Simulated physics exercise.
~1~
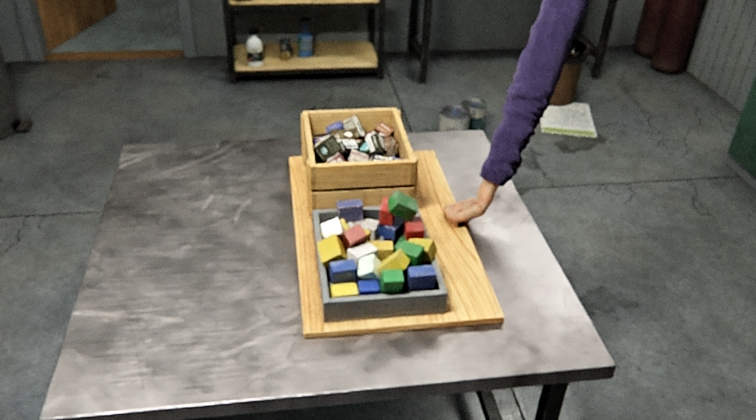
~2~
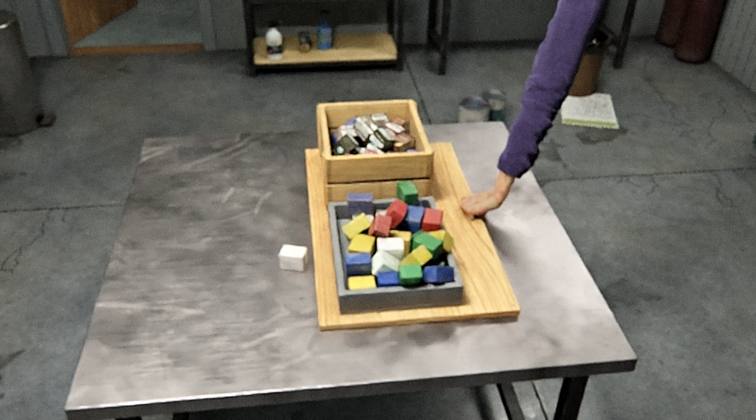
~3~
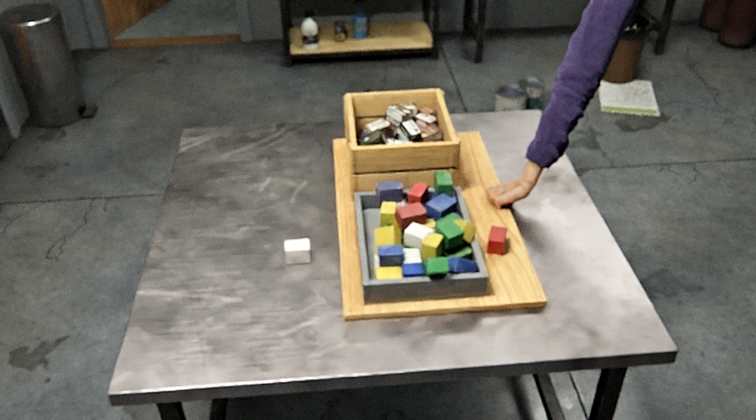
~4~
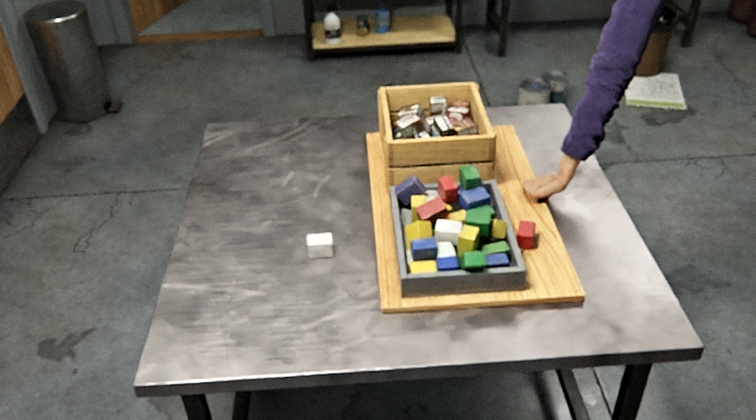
A purple-sleeved arm shaking a board on a metal table, a white and a red brick spilling from the grey basket.
